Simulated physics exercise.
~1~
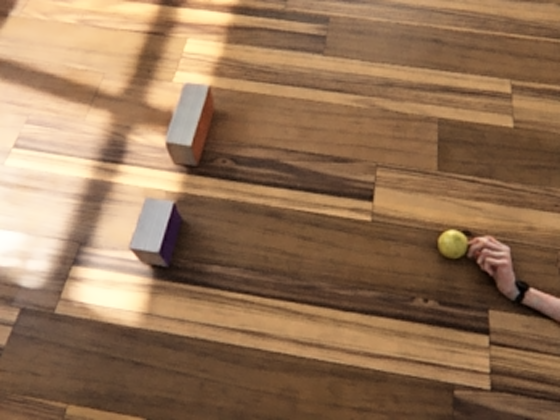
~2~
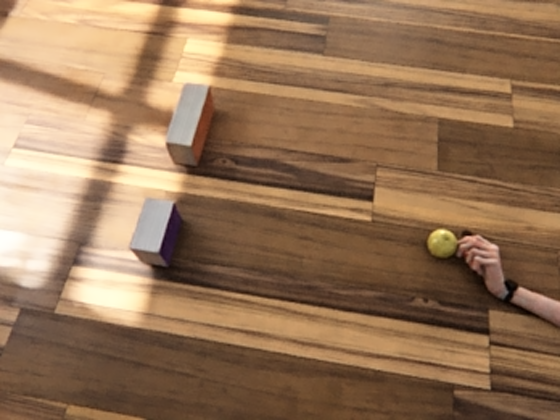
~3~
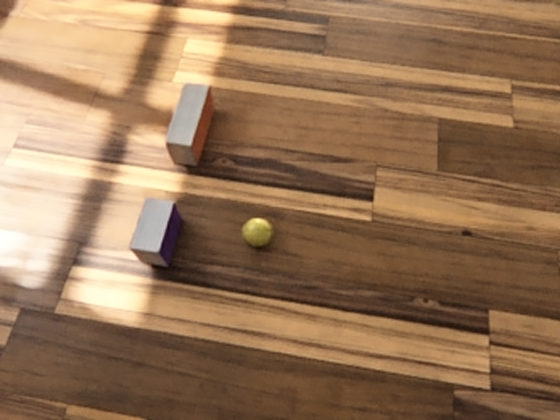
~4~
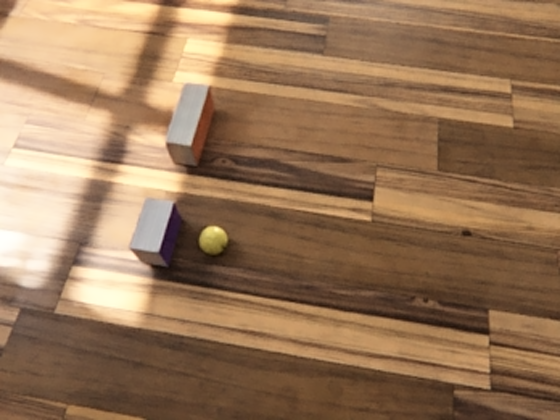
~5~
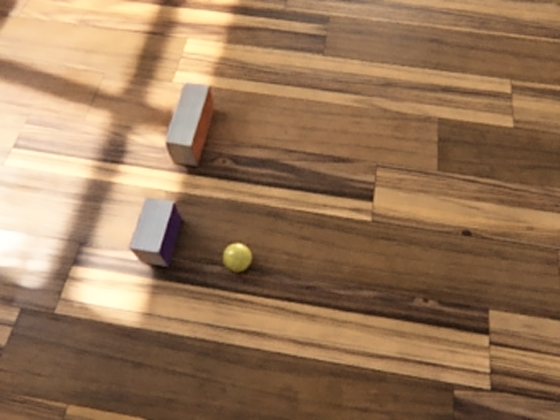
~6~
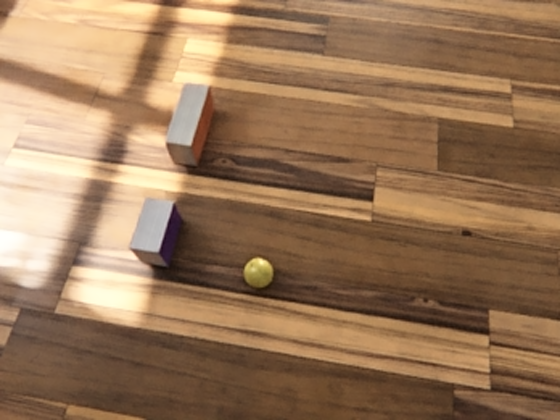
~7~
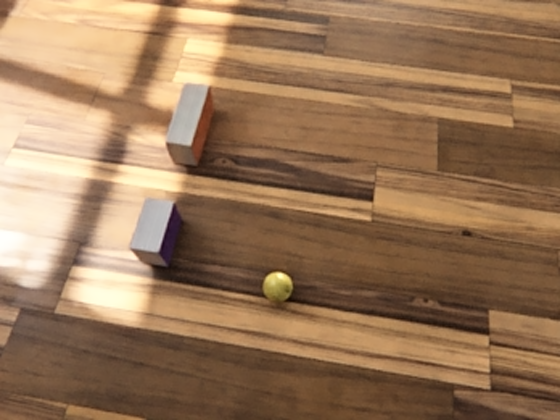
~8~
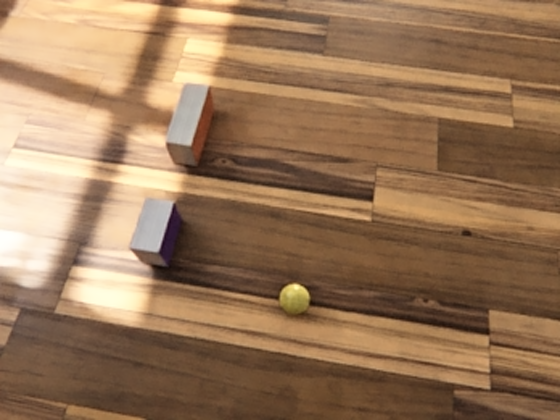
A small yellow ball, perhaps an apple, is held by a hand at the right side of a sunlit wooden floor. Two blocks stand on the left, an orange-sided one above and a purple-sided one below. The hand moves the yellow thing slightly left, then lets go and leaves the view as it rolls left toward the blocks. It reaches the purple-sided block and turns back instead of passing through the gap. It then rolls away to the right and downward, while both blocks stay in place, and ends on the open floor below and right of the purple-sided block.
